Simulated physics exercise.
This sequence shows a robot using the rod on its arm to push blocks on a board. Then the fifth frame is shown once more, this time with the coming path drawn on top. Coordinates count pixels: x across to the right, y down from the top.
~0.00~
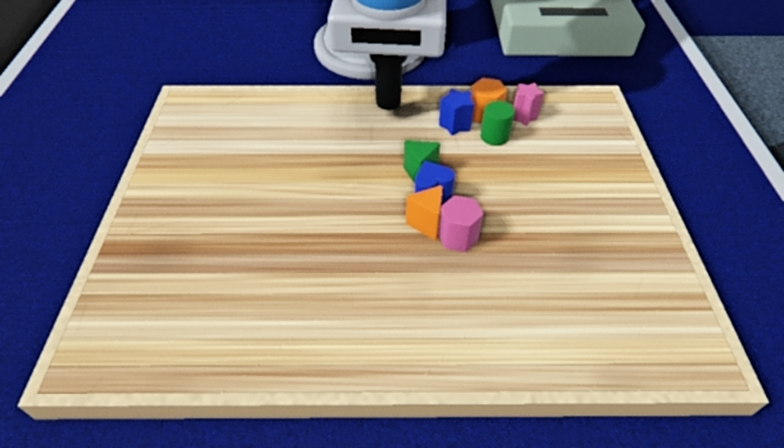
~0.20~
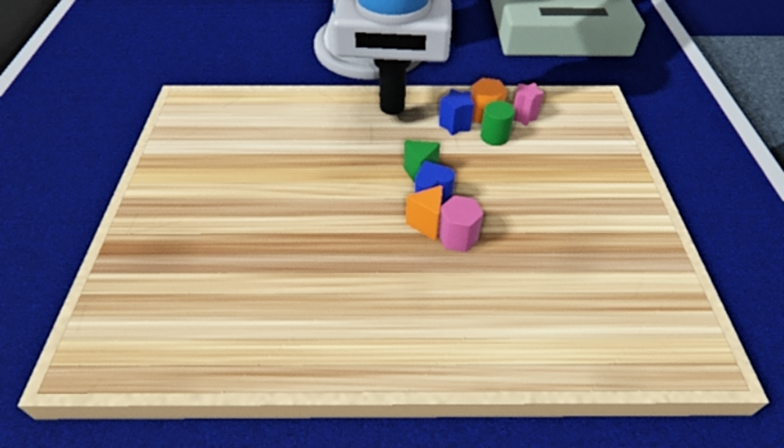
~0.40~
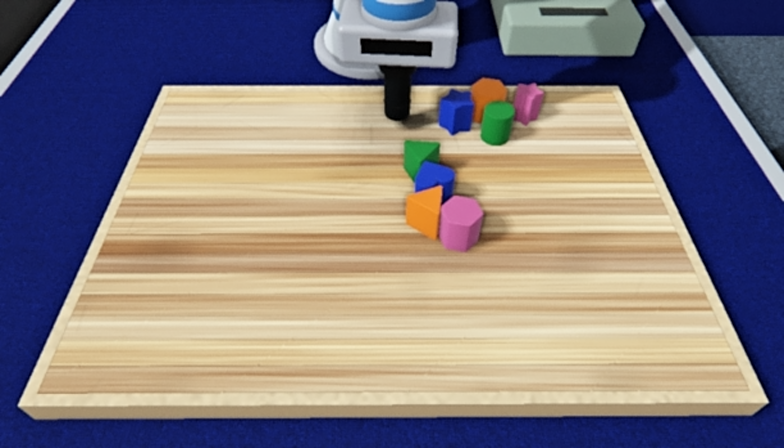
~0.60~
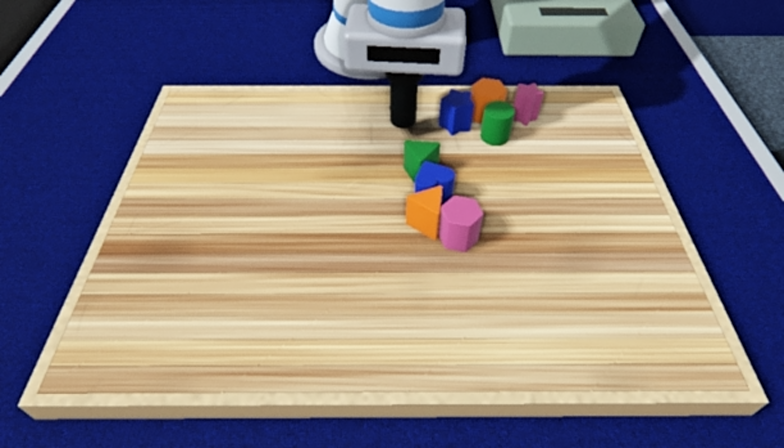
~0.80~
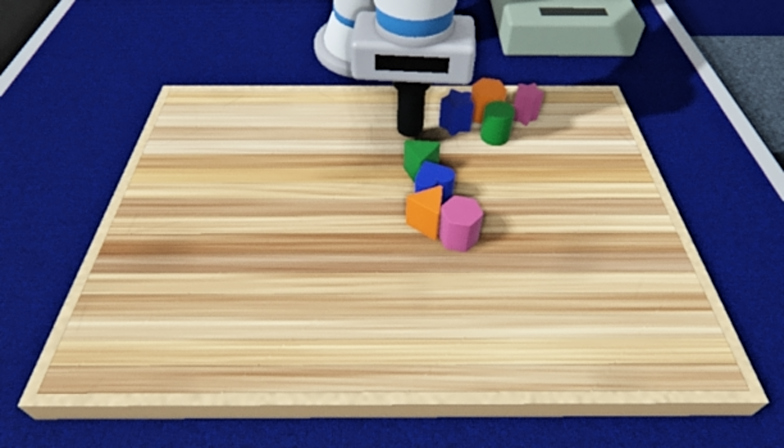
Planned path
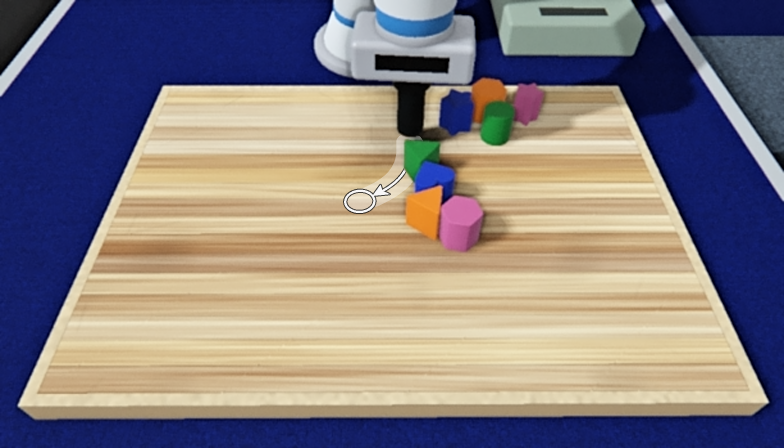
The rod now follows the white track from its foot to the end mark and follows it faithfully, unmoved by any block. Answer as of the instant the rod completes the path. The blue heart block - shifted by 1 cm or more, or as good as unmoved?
It is carried off its spot.
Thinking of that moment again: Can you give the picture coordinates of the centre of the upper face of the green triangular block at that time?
It will likely be found at (420, 163).
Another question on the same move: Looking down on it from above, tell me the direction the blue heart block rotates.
With the clock.
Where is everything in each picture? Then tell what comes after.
The first picture shows tip of the rod (388, 104), middles of tops, green triangular block (422, 148), orange triangular block (429, 198), blue heart block (434, 174), blue star (458, 98).
The second picture shows rod (392, 108), nothing pushed.
The third picture shows rod (397, 114), nothing pushed.
The fourth picture shows rod (403, 121), nothing pushed.
The fifth picture shows rod (410, 130), green triangular block (422, 148), orange triangular block (429, 198), blue heart block (434, 174), blue star (458, 98).
The line goes from (410, 142) by way of (408, 165) and (390, 186) to (360, 201).
One third of the way, rod (408, 154); green triangular block (421, 153), turned 25° anticlockwise; orange triangular block (430, 201); blue heart block (439, 178).
Two thirds of the way, rod (389, 175); green triangular block (420, 163), turned 75° anticlockwise; orange triangular block (430, 201); blue heart block (445, 181), turned 30° clockwise.
At the end, rod (359, 189); green triangular block (420, 163), turned 75° anticlockwise; orange triangular block (430, 201); blue heart block (445, 181), turned 30° clockwise; blue star unmoved.
